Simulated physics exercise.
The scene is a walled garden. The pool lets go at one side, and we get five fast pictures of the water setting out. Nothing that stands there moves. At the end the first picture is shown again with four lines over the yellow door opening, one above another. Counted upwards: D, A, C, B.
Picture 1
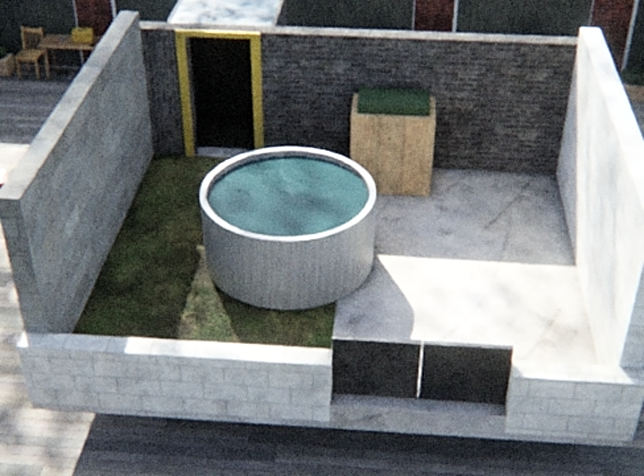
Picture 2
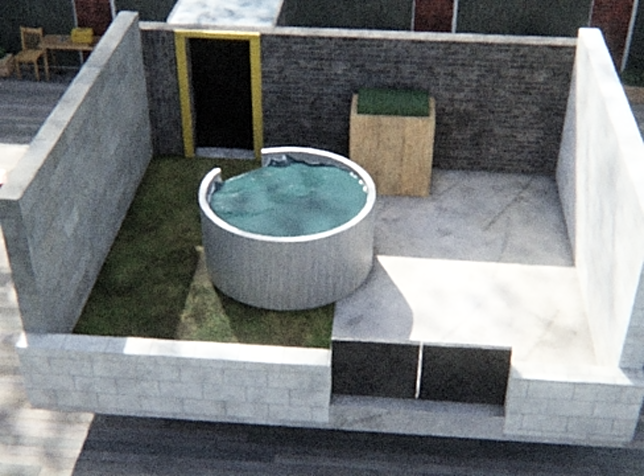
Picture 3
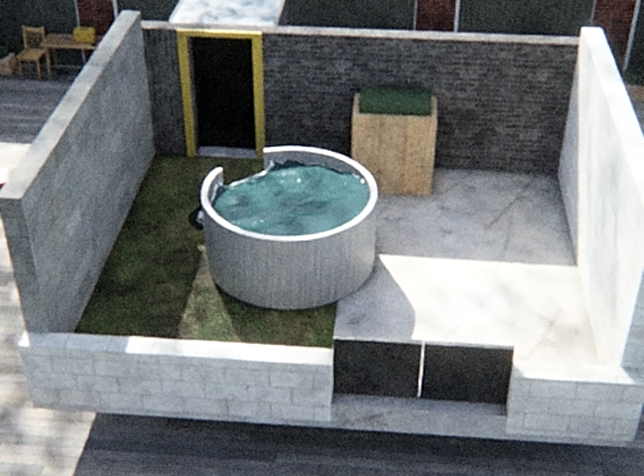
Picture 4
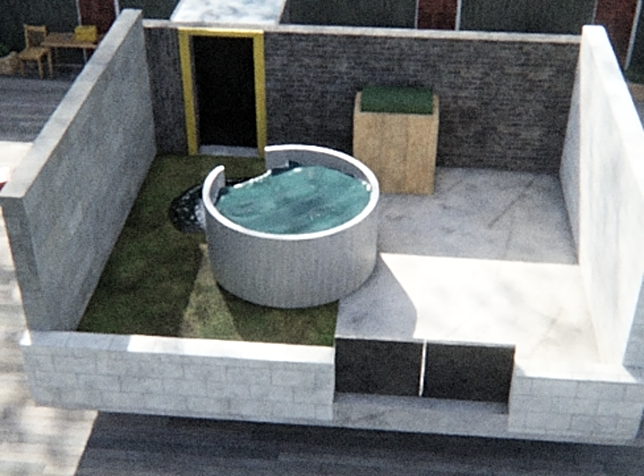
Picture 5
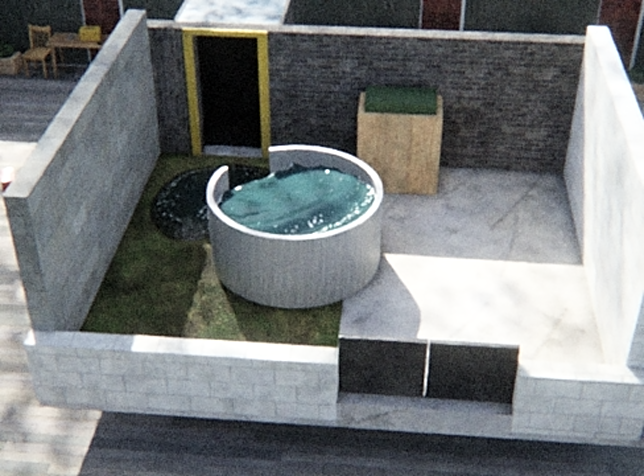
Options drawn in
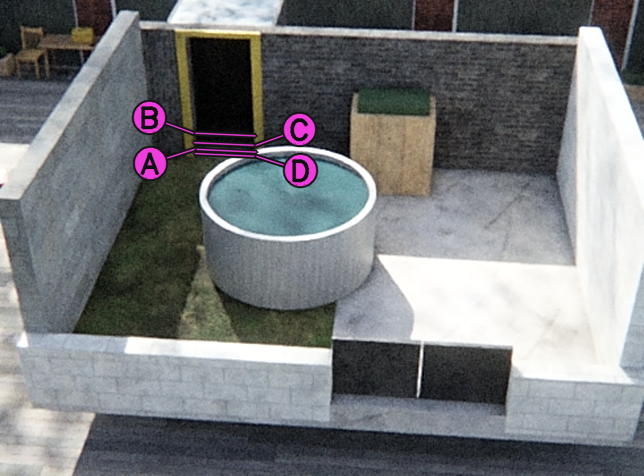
The video shows a walled garden with a round pool of blue-green water, where a gap opens in the rim at the back left and water pours out, spreading in a dark patch over the grass near the yellow doorway.
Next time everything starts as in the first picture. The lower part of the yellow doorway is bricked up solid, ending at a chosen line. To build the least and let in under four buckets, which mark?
That is height B.
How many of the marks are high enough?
One of the four.
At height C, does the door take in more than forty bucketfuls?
No.
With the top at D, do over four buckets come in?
Yes.
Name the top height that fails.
Here it is height C.
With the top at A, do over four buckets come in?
Yes, it does.
On the marked copy, A at (225, 150); B at (224, 134); C at (224, 144); D at (225, 154); from the bottom up D, A, C, B.
With A, dozens of bucketfuls pour in.
With B, a bucket or two gets in.
With C, about 13 bucketfuls get in.
With D, dozens of bucketfuls pour in.
